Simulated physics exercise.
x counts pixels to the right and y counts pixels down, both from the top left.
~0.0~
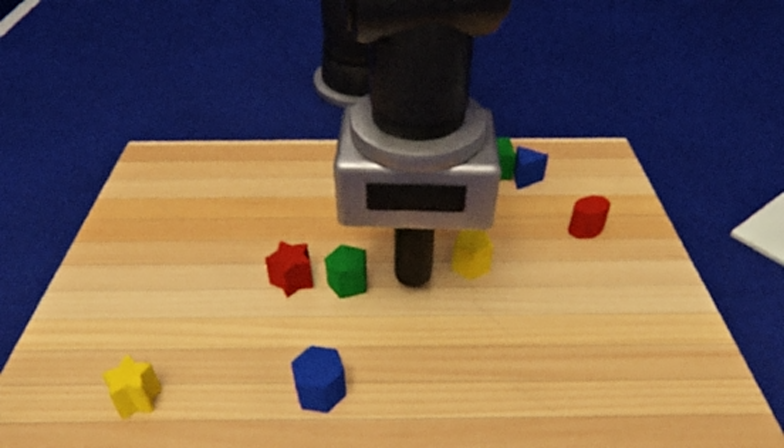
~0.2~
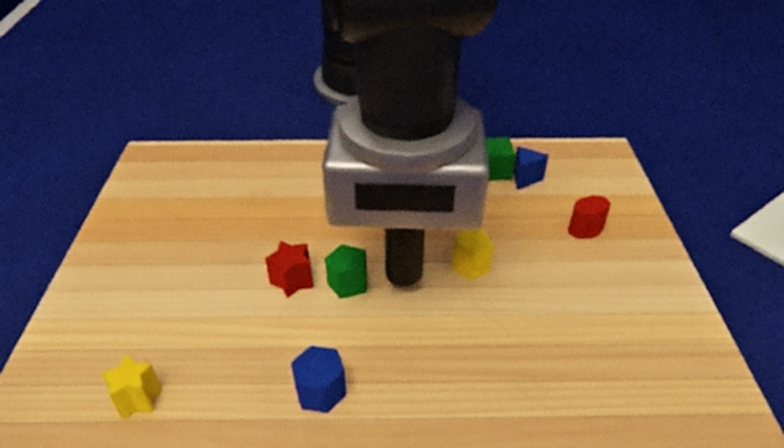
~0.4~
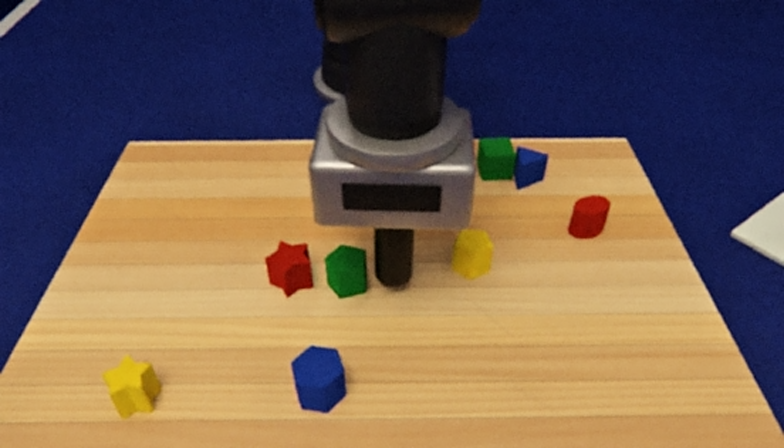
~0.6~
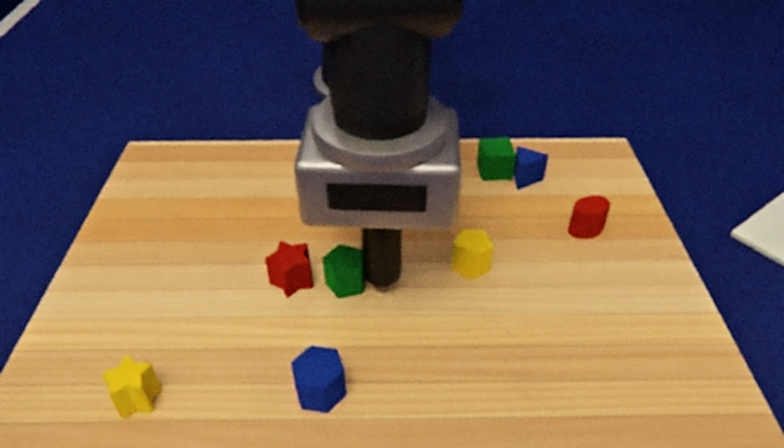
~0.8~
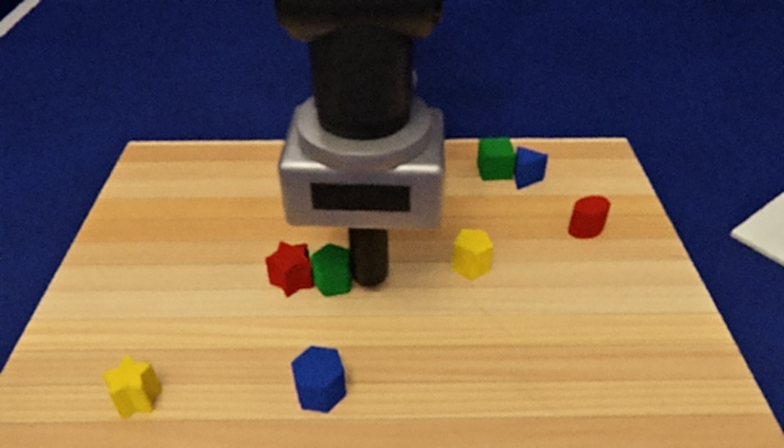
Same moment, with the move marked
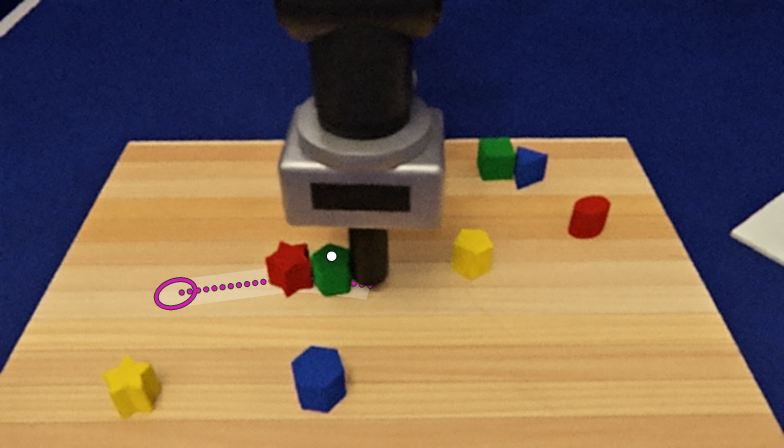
A robot arm with a dark rod slid left across a wooden board of scattered colored blocks, then nudged the green block a short way left, up against the red star.
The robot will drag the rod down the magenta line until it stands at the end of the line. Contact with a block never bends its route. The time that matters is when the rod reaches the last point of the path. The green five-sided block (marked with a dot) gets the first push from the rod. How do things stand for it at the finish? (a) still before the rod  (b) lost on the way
a
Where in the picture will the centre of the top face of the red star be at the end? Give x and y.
The red star ends near (113, 241).
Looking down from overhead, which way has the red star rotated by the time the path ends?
It makes a clockwise turn.
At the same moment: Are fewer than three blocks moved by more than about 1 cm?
Going by the path, yes.
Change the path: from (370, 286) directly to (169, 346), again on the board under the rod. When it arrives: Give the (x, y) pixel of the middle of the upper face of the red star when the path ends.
It should be at (236, 243) by then.
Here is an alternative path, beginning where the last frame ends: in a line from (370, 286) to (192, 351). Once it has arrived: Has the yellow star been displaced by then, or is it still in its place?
By the last moment of the path, the yellow star has stayed put.
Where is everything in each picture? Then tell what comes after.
In the first picture, tip of the rod (413, 275), middles of tops, red star (289, 254), green five-sided block (347, 257).
In the second picture, rod (404, 275), nothing pushed.
In the third picture, rod (394, 275), nothing pushed.
In the fourth picture, rod (382, 275), green five-sided block (344, 257).
In the fifth picture, rod (370, 275), red star (289, 254), green five-sided block (332, 256).
The line goes from (370, 286) by way of (275, 280) to (176, 293); the dot is on the green five-sided block.
What follows on the original path. One third of the way, rod (304, 268); red star (227, 253); green five-sided block (265, 250).
Two thirds of the way, rod (240, 274); red star (165, 250); green five-sided block (201, 253).
At the end, rod (172, 282); red star (113, 241), turned 35° clockwise; green five-sided block (138, 254), turned 35° clockwise.
